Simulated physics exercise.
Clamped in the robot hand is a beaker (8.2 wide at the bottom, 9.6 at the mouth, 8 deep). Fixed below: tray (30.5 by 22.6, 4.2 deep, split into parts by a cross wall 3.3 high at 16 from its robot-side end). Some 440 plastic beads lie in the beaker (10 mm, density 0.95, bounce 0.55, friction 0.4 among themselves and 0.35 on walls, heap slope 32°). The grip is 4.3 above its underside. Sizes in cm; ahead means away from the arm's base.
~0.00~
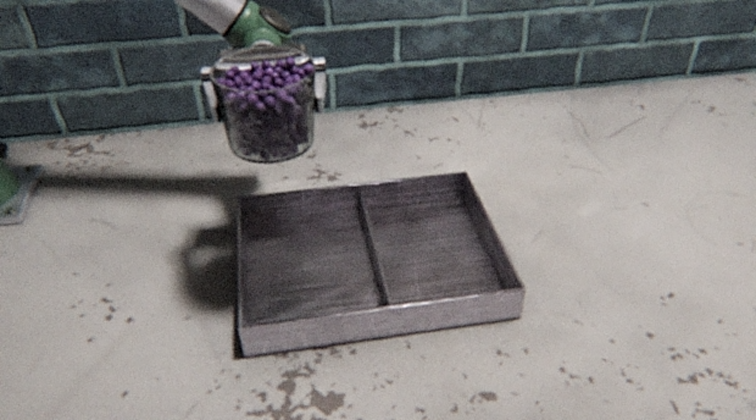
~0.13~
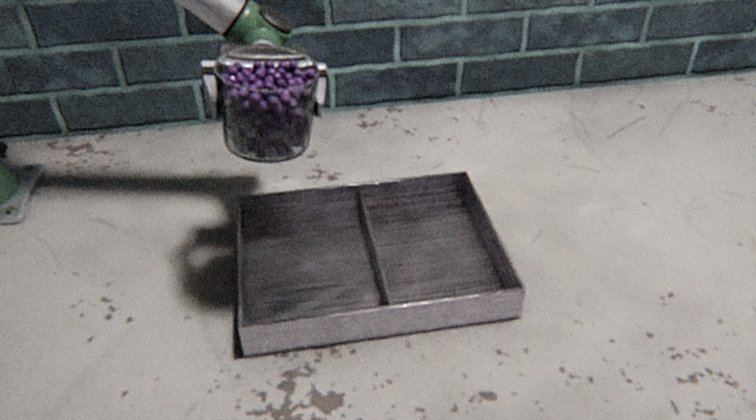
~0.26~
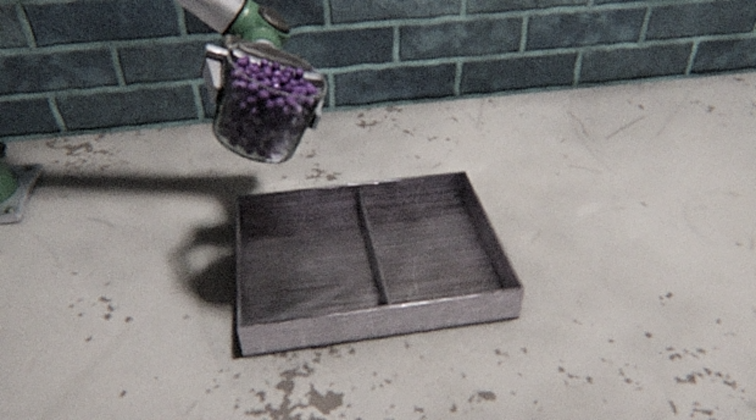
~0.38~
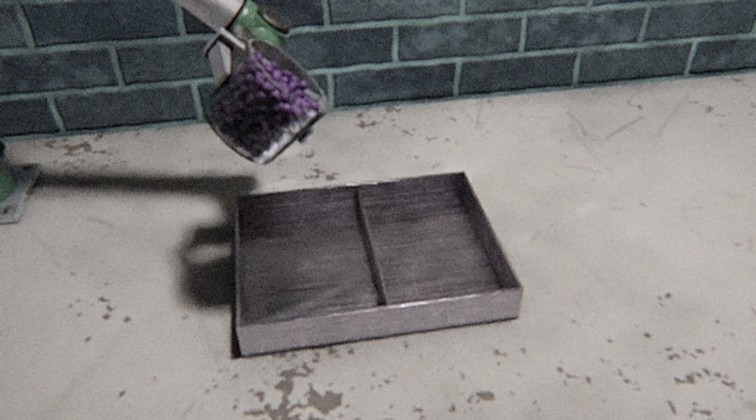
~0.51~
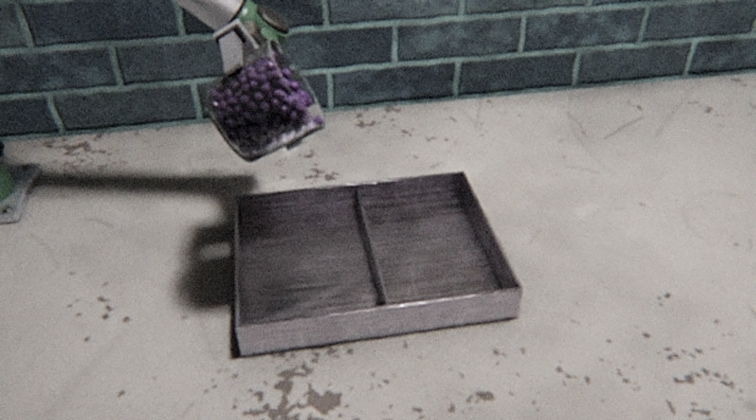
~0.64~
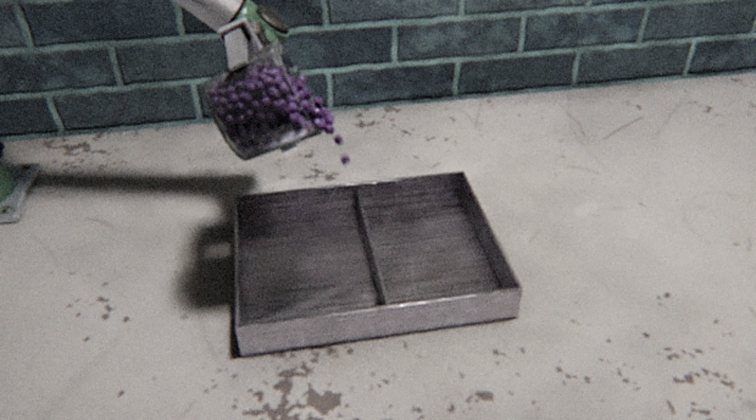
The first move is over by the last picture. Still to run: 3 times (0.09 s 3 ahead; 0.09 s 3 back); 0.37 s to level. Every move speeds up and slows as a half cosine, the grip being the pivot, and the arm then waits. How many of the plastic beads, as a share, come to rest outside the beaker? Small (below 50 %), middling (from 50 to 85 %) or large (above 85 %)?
Share outside the beaker: Middling (from 50 to 85 %).
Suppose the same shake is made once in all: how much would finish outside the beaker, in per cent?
Then about 50 per cent.
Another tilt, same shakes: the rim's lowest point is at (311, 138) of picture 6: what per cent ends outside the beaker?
Some 95 per cent.
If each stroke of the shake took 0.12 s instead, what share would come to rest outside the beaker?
In that case some 60 per cent.
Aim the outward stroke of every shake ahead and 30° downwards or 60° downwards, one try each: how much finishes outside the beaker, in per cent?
Some 50 and 30 per cent.
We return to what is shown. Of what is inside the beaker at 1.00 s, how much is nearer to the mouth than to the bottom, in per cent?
About 70 per cent.
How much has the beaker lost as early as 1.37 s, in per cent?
Some 70 per cent.
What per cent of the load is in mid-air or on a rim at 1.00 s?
Some 12 per cent.
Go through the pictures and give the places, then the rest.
The first frame shows beaker middle at (268, 107), level; upper third of the load around (265, 90), from x 220 to 310, top at y 65; 436 in the beaker.
The second frame shows beaker middle at (267, 107), tilted 6° forward; upper third of the load around (263, 90), from x 225 to 310, top at y 65.
The third frame shows beaker middle at (266, 106), tilted 23° forward; upper third of the load around (260, 88), from x 220 to 315, top at y 60.
The fourth frame shows beaker middle at (264, 106), tilted 44° forward; upper third of the load around (258, 87), from x 215 to 315, top at y 55.
The fifth frame shows beaker middle at (262, 105), tilted 62° forward; upper third of the load around (257, 87), from x 215 to 320, top at y 55.
The sixth frame shows beaker middle at (262, 105), tilted 68° forward; upper third of the load around (255, 90), from x 215 to 345, top at y 65; 433 in the beaker, 3 in flight or on a rim.
By 1.00 s, tilted 68° forward, highest piece 25 above the table; 210 in the beaker, 146 in the far-side part, 27 in the robot-side part, 53 in flight or on a rim.
By 1.37 s, tilted 33° forward, highest piece 25 above the table; 226 in the far-side part, 139 in the beaker, 62 in the robot-side part, 4 on the table or floor, 5 in flight or on a rim.
By 1.75 s, level, highest piece 25 above the table; 230 in the far-side part, 139 in the beaker, 63 in the robot-side part, 4 on the table or floor.
By 2.80 s, level, highest piece 25 above the table; 230 in the far-side part, 139 in the beaker, 63 in the robot-side part, 4 on the table or floor.
Final count, 230 in the far-side part, 139 in the beaker, 63 in the robot-side part, 4 on the table or floor. That is 68 % outside the beaker.
